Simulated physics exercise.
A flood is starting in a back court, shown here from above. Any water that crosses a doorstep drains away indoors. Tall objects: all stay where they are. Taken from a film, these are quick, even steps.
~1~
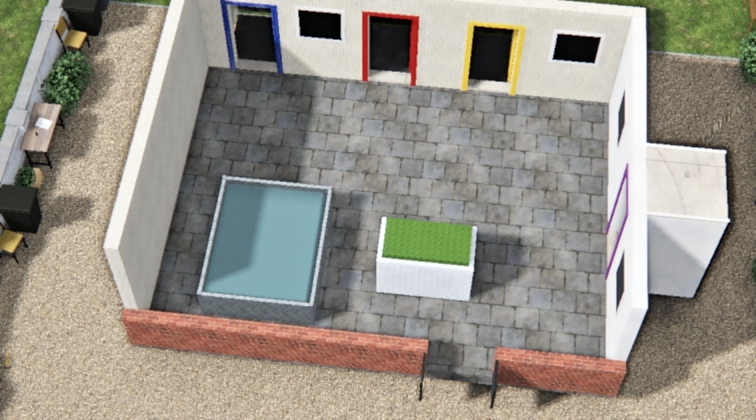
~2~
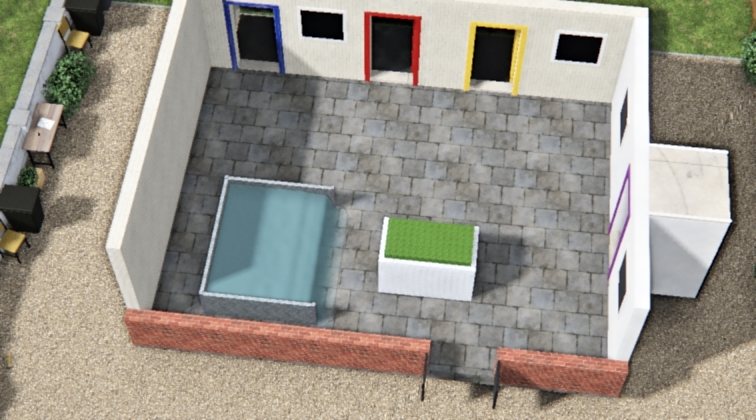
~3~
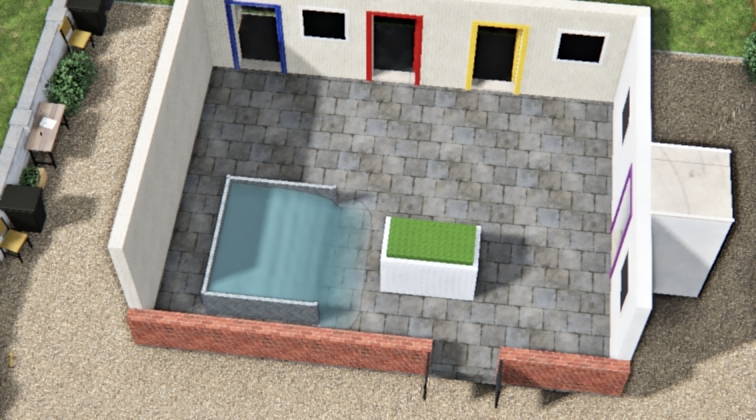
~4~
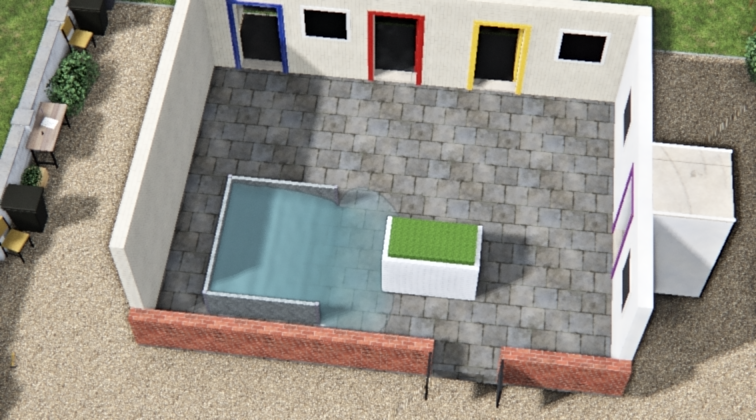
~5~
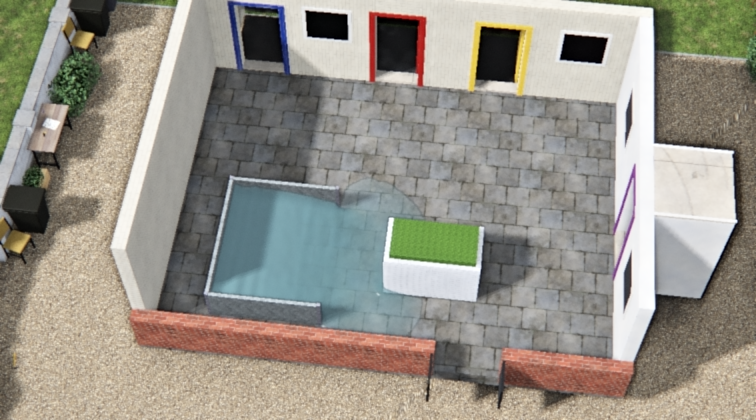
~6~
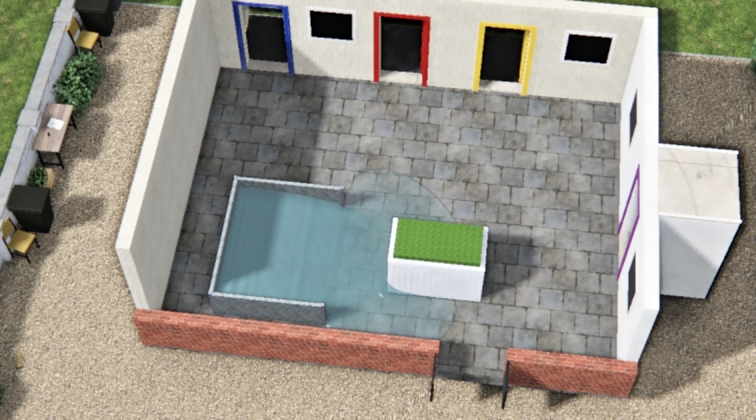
Water poured out of the open right side of a tank in a walled, paved court, spreading rightward across the grey stones until it reached and surrounded part of a white, green-topped block.
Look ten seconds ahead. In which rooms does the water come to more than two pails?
Behind the blue door, two pails or fewer; behind the red door, two pails or fewer; behind the purple door, two pails or fewer; behind the yellow door, more than two pails.
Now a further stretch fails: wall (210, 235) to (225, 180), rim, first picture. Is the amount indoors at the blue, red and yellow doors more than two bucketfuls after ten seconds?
The blue door exceeds the mark; the red door falls short; the yellow door falls short.
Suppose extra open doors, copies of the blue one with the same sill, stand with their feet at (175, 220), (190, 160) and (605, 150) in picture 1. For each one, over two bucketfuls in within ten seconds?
Taking them as listed, the first undershoots, the second undershoots and the third overshoots.
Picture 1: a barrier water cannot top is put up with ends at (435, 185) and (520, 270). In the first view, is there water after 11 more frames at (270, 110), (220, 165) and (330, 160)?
Results in sequence: Bone-dry / bone-dry / bone-dry.
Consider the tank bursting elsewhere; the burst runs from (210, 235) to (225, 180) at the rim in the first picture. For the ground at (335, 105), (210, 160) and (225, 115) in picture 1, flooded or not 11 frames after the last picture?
Result, in sequence: Spared by the spill, sodden, sodden.
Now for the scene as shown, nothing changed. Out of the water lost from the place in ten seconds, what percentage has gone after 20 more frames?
Near 40 in a hundred, I reckon.
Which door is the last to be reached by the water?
Answer - the blue door.
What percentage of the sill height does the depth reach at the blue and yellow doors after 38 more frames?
First 40 percent, then 160 percent.
A moment on, water covers 30 % of the floor; the blue door not reached, the red door not reached, the purple door not reached, the yellow door not reached.
Next, water covers 50 % of the floor; the blue door not reached, the red door not reached, the purple door wet at the sill, nothing in, the yellow door not reached.
Then, water covers 70 % of the floor; the blue door not reached, the red door wet at the sill, nothing in, the purple door wet at the sill, nothing in, the yellow door over two buckets in.
Later, water covers 80 % of the floor; the blue door wet at the sill, nothing in, the red door under two buckets in, the purple door wet at the sill, nothing in, the yellow door over two buckets in.
In the end, water covers 95 % of the floor; the blue door wet at the sill, nothing in, the red door under two buckets in, the purple door wet at the sill, nothing in, the yellow door over two buckets in.
